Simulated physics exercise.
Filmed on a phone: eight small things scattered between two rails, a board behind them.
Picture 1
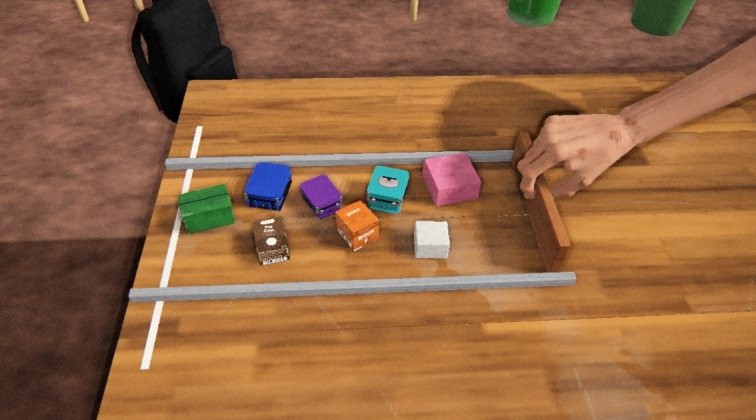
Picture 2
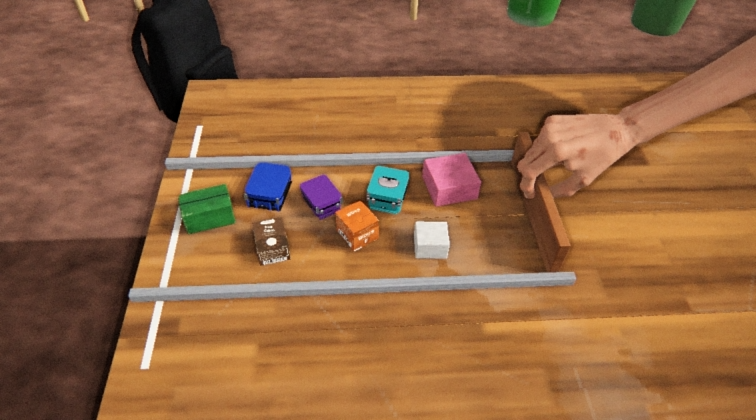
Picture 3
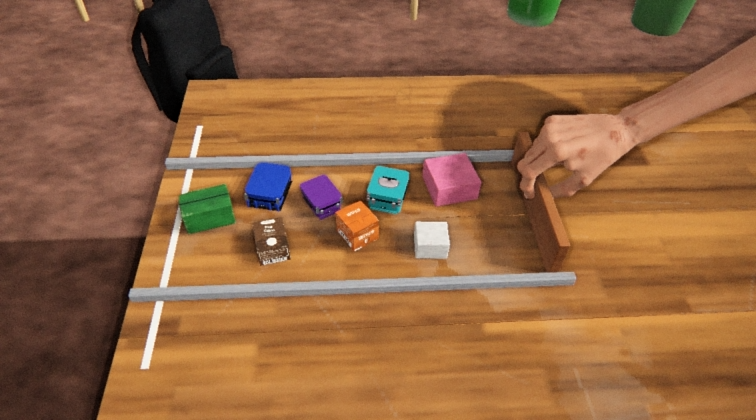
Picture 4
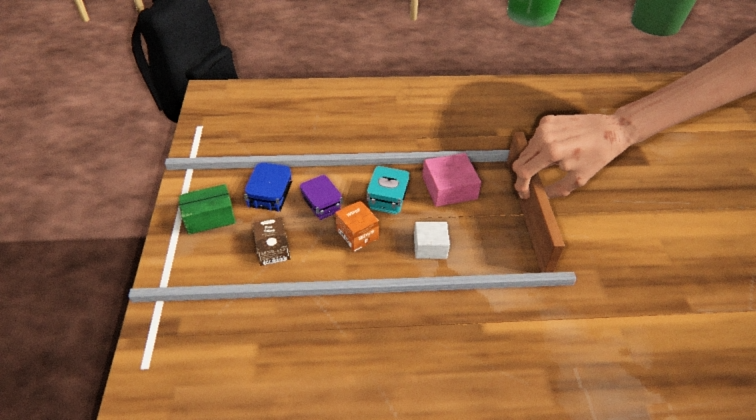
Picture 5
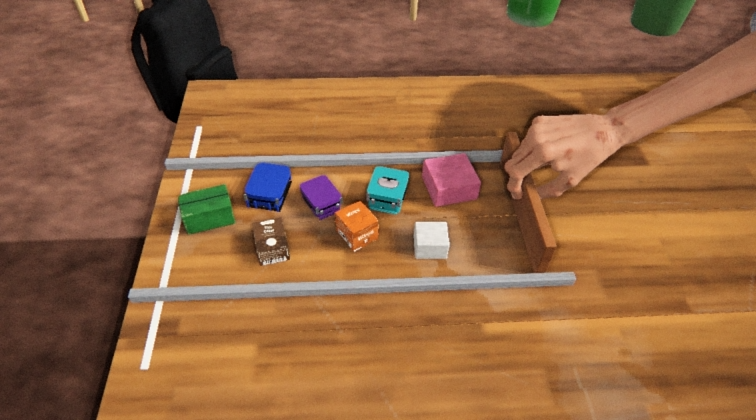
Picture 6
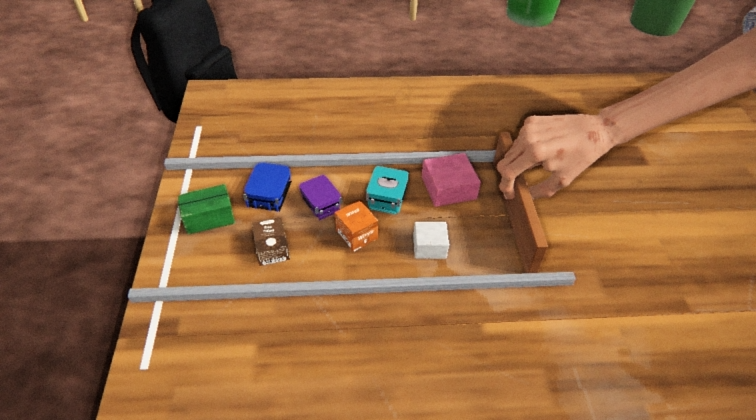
Eight small boxes and blocks lie scattered on a wooden table between two grey rails, seen from above at an angle. A green box sits over a white strip at left, with blue, brown, purple, orange, teal, white and pink ones to its right. A hand at right holds a wooden board, then slides it slightly left, while the objects and camera stay still.
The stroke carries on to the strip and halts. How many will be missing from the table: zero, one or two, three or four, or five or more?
Outcome: The number that fall off is five or more.
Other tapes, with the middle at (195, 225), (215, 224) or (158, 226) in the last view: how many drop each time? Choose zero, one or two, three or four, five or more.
One after another: Five or more; three to four; 5 or more.
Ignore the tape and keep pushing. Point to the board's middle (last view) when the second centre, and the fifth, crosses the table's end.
Near (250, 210) and (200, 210).
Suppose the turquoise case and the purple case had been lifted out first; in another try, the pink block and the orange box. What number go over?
Fallen: 3, and 4 in the other try.
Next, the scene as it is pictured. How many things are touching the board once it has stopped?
It touches 2.
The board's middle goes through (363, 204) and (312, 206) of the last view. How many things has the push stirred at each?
7 and 8.
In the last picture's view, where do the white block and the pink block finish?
First (150, 251), then (159, 185).
Soon after, none off yet; green box at rest near (206, 209); blue case at rest near (269, 187); brown box at rest near (271, 241).
After that, none off yet; green box displaced about its own width near (163, 221); blue case displaced well along near (194, 187); brown box displaced about its own width near (240, 244).
And then, one off so far; green box tilting well over near (125, 239); blue case on its way down near (173, 370); brown box displaced well along near (163, 262).
In the end, the number that fall off is five or more; gone, turquoise case, orange box, purple case, brown box, blue case and green box.
